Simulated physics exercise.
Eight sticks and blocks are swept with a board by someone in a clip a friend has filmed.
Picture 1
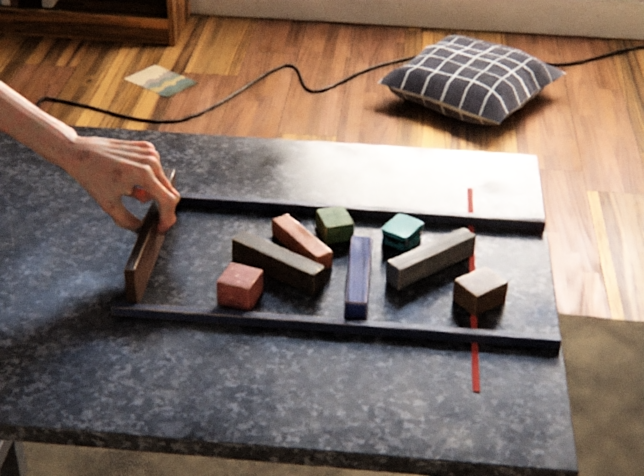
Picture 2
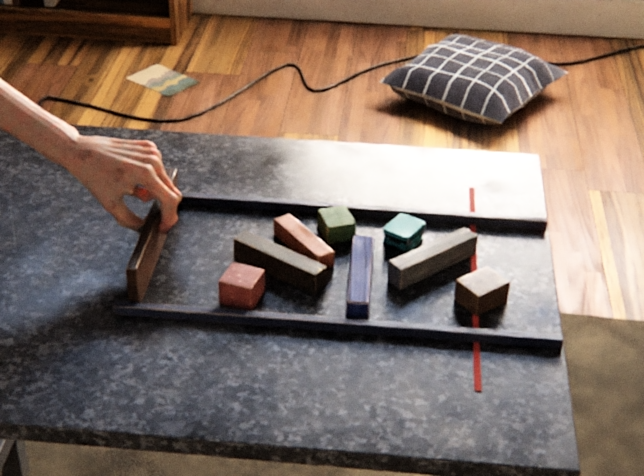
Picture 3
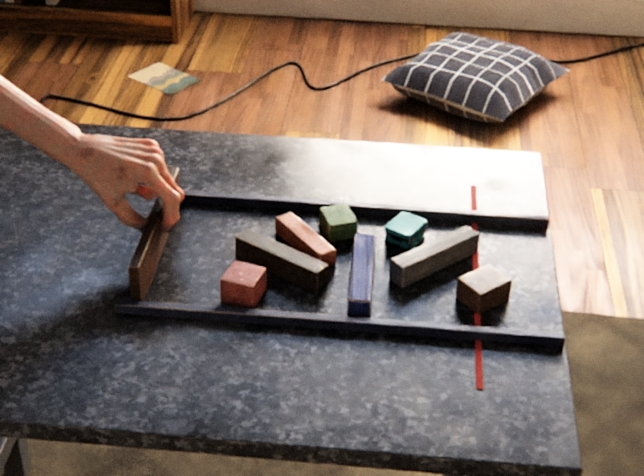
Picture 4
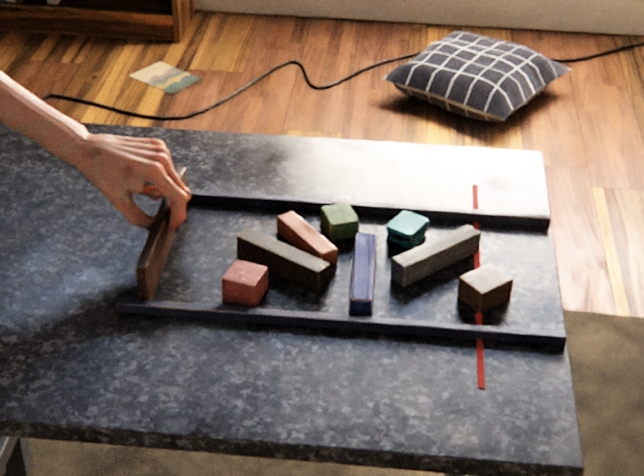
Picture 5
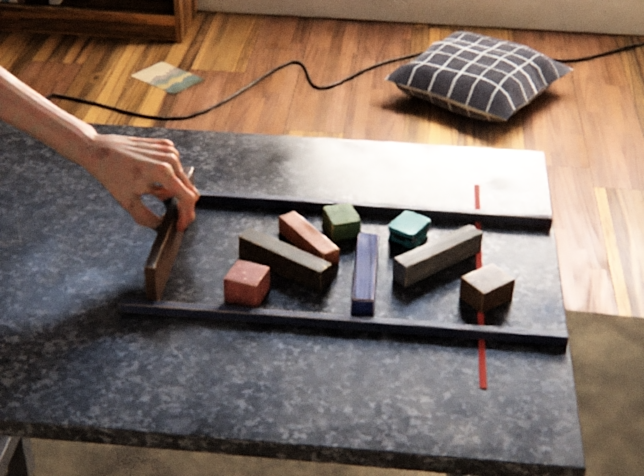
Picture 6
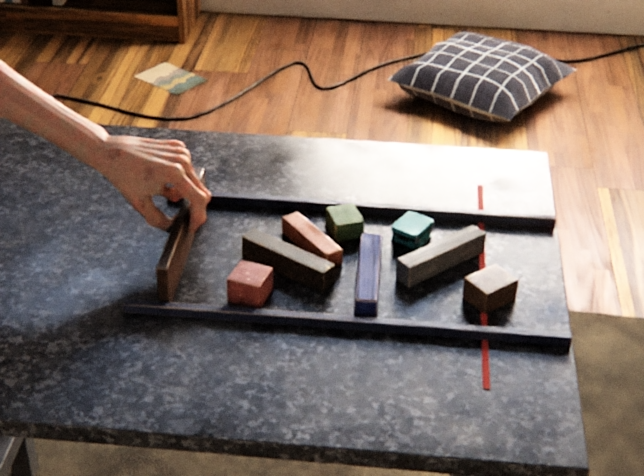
The footage shows a hand gripping a brown board at the left end of a railed track on a dark table, then sliding it slightly right toward eight coloured sticks and blocks, which stay still near a red tape line.
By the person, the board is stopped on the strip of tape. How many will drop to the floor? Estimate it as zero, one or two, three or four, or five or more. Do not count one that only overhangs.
Estimate: One or two fall off.
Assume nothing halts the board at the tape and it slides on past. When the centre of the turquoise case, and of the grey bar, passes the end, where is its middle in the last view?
When the turquoise case crosses, the middle is near (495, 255); when the grey bar crosses, near (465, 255).
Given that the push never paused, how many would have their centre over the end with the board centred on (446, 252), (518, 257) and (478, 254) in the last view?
0, 4 and 2.
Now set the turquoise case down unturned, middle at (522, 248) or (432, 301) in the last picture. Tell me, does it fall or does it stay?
Trial 1: Over the edge; trial 2: Over the edge.
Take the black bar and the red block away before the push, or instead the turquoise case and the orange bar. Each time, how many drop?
0, then 1.
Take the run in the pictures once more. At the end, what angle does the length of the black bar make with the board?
It works out to near 30°.
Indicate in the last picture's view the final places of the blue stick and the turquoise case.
Blue stick: About (559, 286); turquoise case: About (550, 241).
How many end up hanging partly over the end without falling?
The total would be 2.
Soon after, none off yet; brown block at rest near (490, 289); grey bar at rest near (442, 256); turquoise case at rest near (412, 232).
After that, none off yet; brown block at rest near (490, 289); grey bar displaced a little near (477, 254); turquoise case displaced a little near (429, 232).
And then, none off yet; brown block displaced about its own width near (555, 296); grey bar displaced about its own width near (535, 255); turquoise case displaced well along near (507, 239).
In the end, the number that fall off is one or two; gone, grey bar and brown block.
